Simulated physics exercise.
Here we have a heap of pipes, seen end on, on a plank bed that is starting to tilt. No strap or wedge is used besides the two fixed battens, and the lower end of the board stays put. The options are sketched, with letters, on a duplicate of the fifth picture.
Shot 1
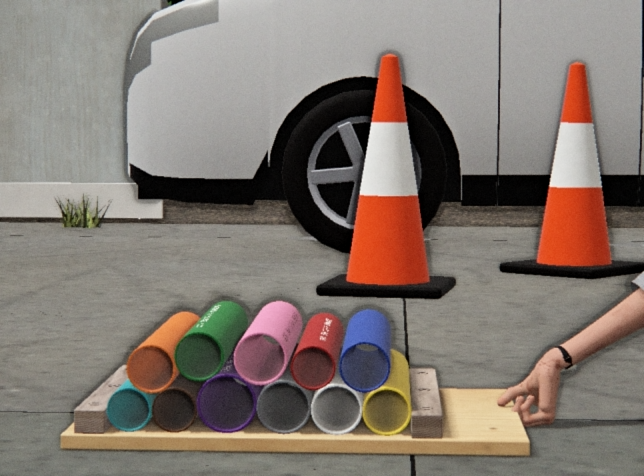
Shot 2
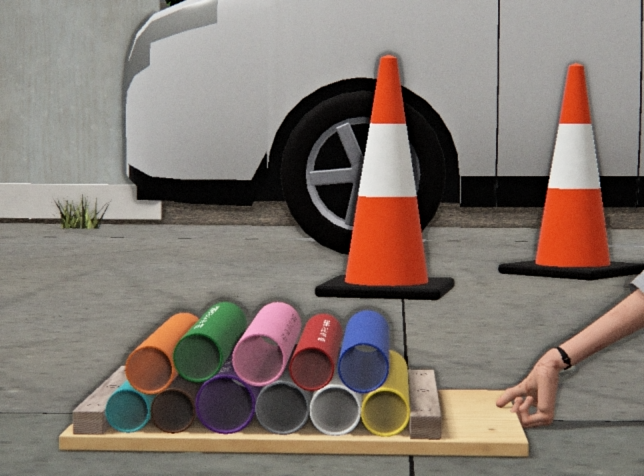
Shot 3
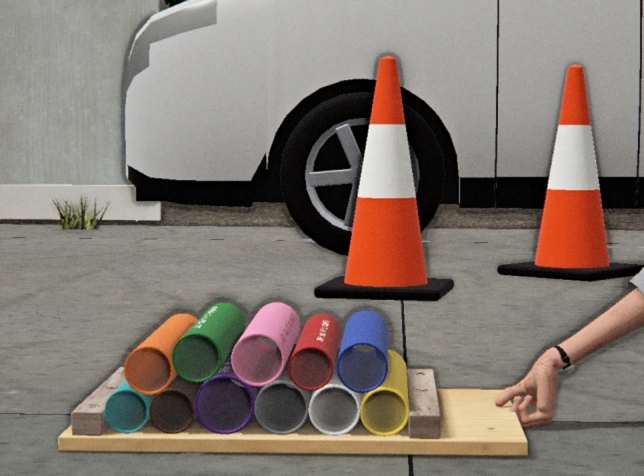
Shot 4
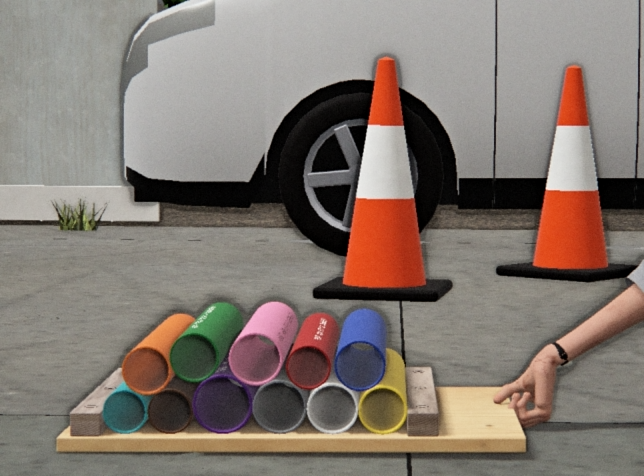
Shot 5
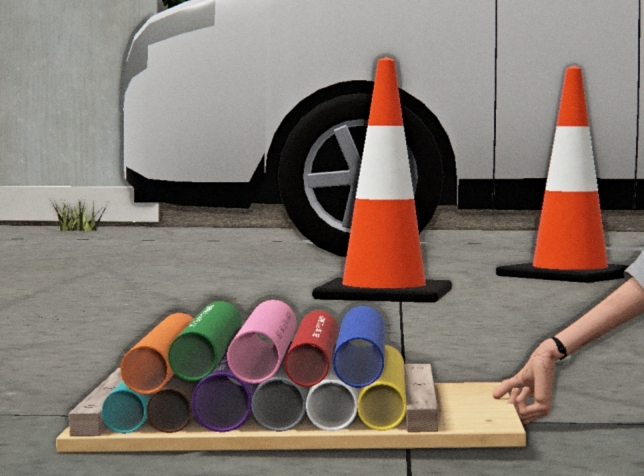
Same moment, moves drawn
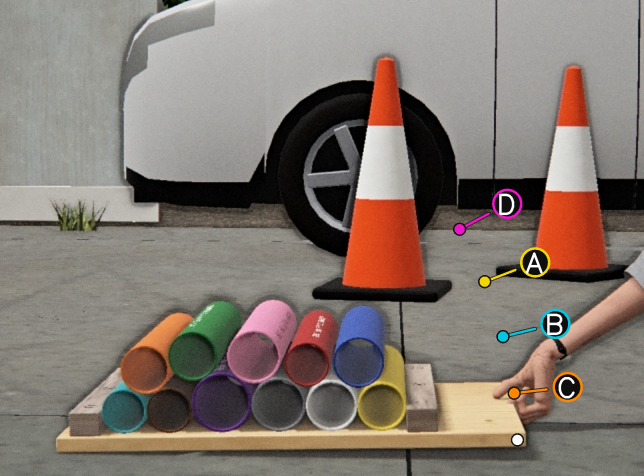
Colourful pipes lie stacked end on in two rows between wooden blocks on a pale plank, with orange, green, pink, red and blue above teal, brown, purple, grey, white and yellow. Seen from the front at ground level on grey paving, two orange-and-white cones and a silvery vehicle stand behind. A hand at right touches the plank's end, and everything stays nearly still, the view shifting barely perceptibly.
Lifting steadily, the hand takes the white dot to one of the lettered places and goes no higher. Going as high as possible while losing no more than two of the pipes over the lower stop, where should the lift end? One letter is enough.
The last mark within the limit is D.
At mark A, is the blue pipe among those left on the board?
Yes.
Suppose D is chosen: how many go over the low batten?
It comes to two.
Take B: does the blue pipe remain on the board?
Yes, with B.
On the marked copy, A at (485, 282); B at (503, 336); C at (514, 393); D at (460, 229); the white dot at (517, 440).
With D. Early on, board at 17°.
Further on, board at 29°.
At the end, board at 29°, two over the low batten (orange, green).
As for the rest, A two over the low batten (orange, green); B none over the low batten; C none over the low batten.
